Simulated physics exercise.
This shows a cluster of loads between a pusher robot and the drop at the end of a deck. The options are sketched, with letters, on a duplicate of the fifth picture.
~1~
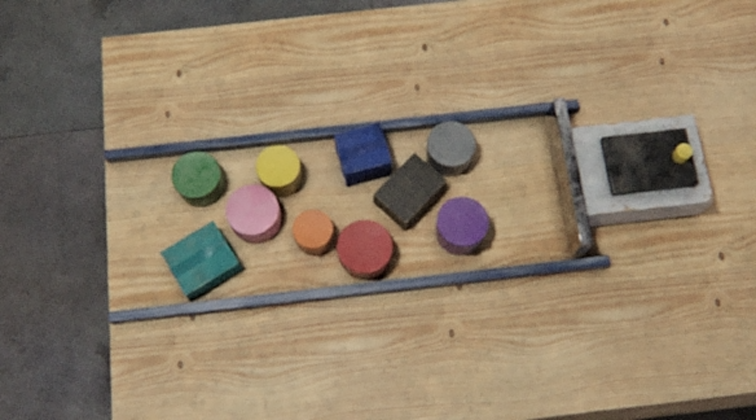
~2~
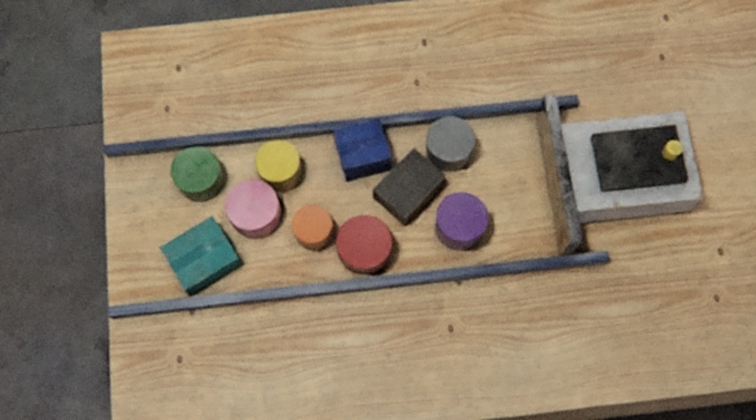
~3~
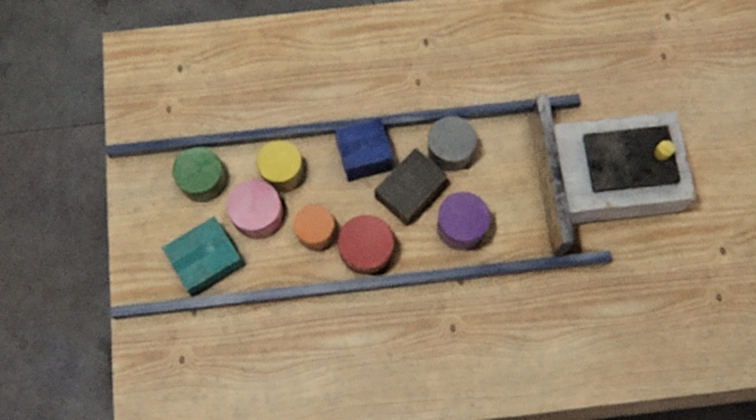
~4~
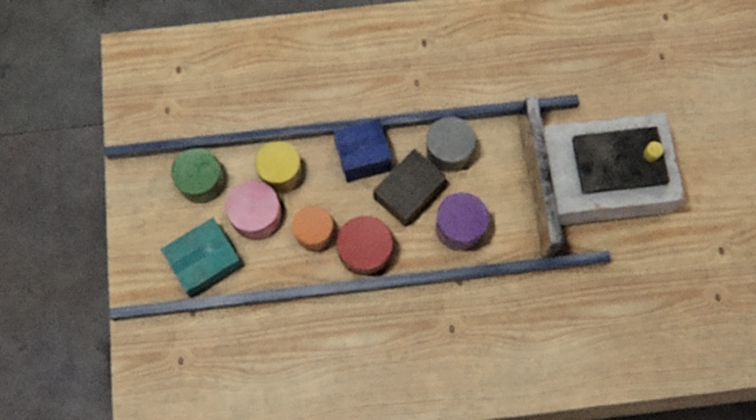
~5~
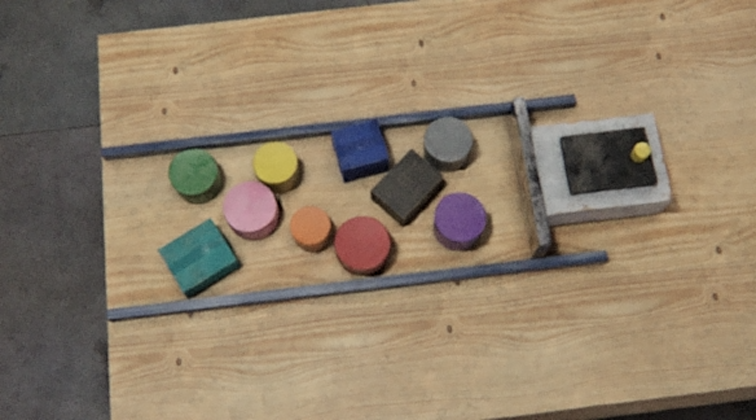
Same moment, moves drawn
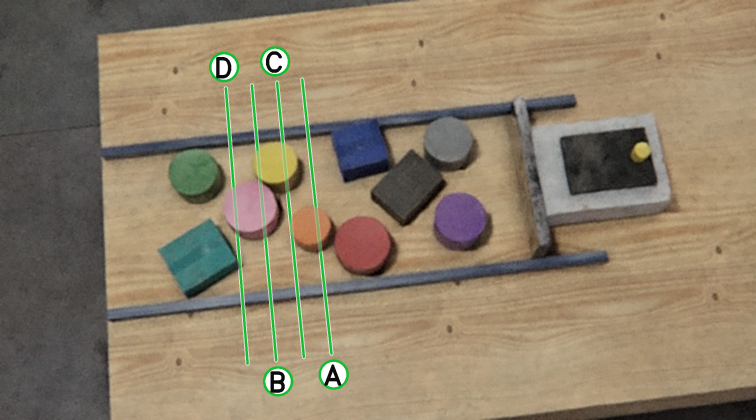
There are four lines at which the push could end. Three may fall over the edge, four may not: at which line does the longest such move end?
At D, and not beyond.
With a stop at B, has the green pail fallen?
Yes.
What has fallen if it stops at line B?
The green pail goes over.
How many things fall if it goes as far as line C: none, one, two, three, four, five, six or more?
The count is none.
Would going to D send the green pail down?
Yes.
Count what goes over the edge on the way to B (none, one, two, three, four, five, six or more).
In all, one.
On the marked copy, A at (316, 210); B at (263, 216); C at (290, 213); D at (236, 220).
Following D. Soon after the start, robot (496, 173); blue box (339, 149); grey pail (387, 145).
Later, robot (390, 185); green pail (147, 173); turquoise box (164, 266).
In the end, robot (306, 195); green pail over the edge; pink canister over the edge; three fallen.
As for the rest, A is within the limit but short; B is within the limit but short; C is within the limit but short.
